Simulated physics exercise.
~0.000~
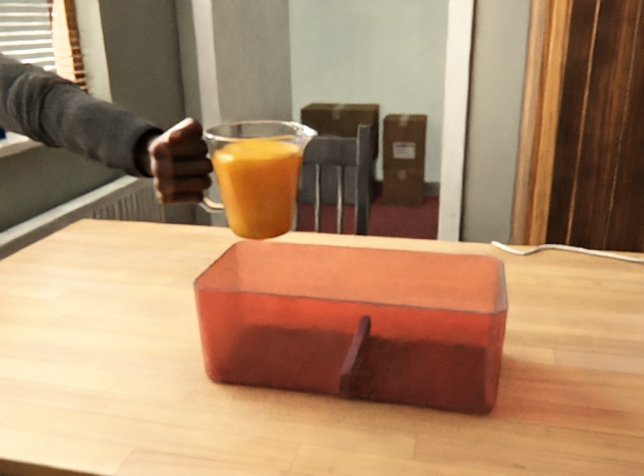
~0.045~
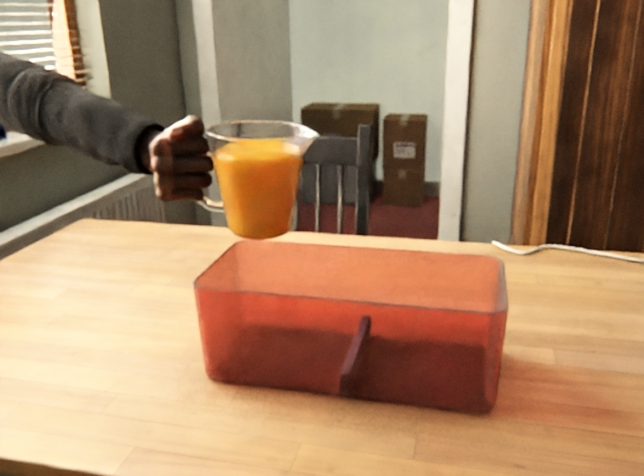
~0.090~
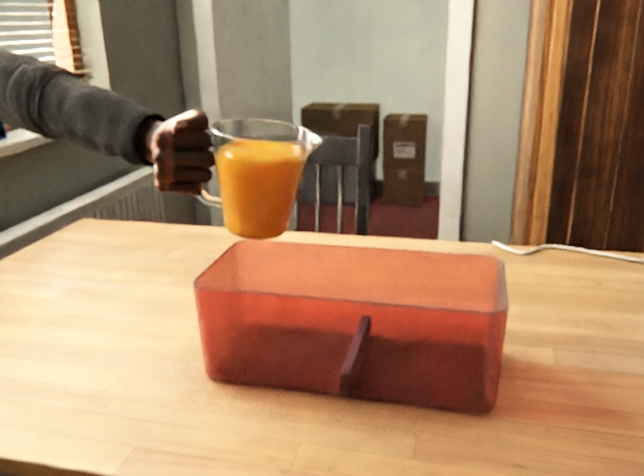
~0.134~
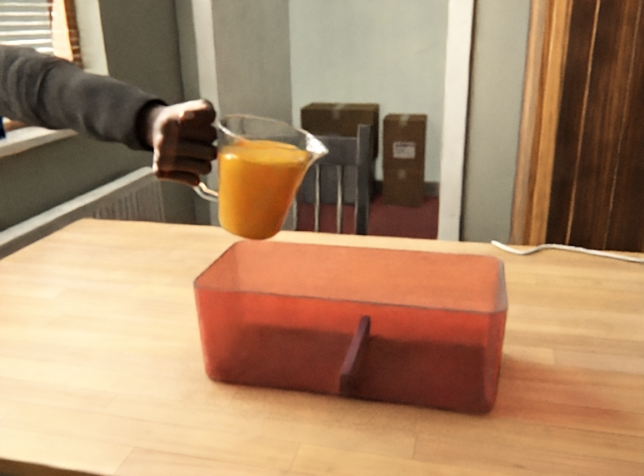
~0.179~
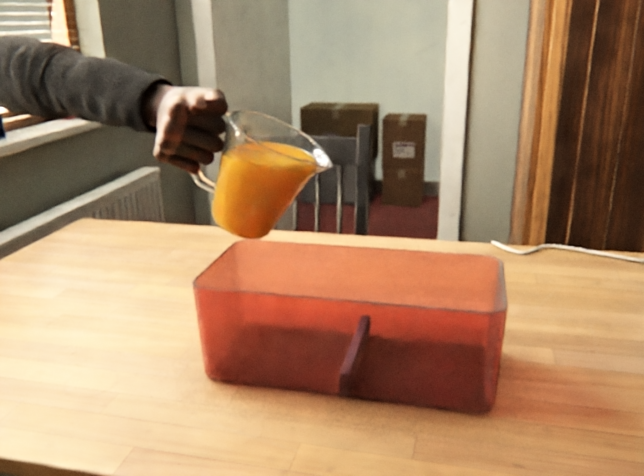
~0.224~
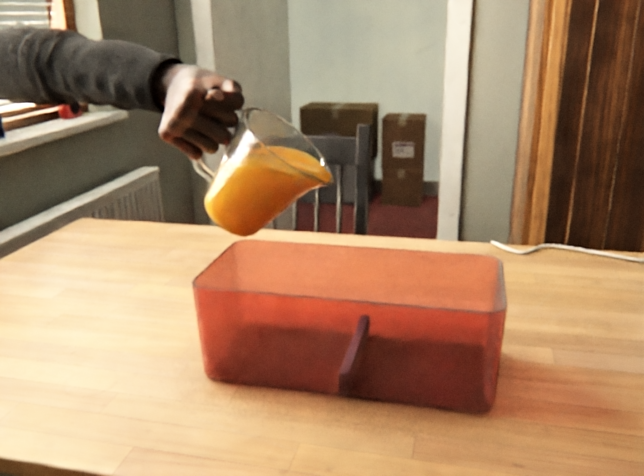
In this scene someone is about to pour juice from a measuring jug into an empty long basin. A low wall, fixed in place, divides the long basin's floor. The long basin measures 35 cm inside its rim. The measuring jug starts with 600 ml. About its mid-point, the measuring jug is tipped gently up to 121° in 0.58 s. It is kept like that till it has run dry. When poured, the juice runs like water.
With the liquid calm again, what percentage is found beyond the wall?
Beyond the wall there is roughly 41 percent.
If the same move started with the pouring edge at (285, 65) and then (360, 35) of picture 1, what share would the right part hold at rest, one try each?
Try 1: Approx. 30 %; try 2: Approx. 80 %.
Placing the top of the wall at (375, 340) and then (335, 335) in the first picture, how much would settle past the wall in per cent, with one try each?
Respectively close to 25 and 65 %.
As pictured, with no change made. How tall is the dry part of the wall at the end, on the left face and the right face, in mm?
Left 16 mm, right 20 mm.
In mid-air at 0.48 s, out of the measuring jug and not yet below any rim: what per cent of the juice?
At that moment, about 16 percent.
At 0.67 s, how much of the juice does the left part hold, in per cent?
I'd put it near 58 percent.
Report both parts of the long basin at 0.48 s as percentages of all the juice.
I'd say some 20 in a hundred on the left and 30 on the right.
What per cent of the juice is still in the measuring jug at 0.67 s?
Close to 1 percent of the total.
By 0.48 s the tilt is 113° and 35 per cent is still to pour, 20 is left of the wall and 30 right of it.
By 0.67 s the tilt is 121° and 1 per cent is still to pour, 59 is left of the wall and 37 right of it.
By 0.87 s the tilt is 121° and 0 per cent is still to pour, 57 is left of the wall and 40 right of it.
By 1.08 s the tilt is 121° and 0 per cent is still to pour, 57 is left of the wall and 41 right of it.
At rest 57 per cent lies left of the wall, 41 right of it and 2 outside.
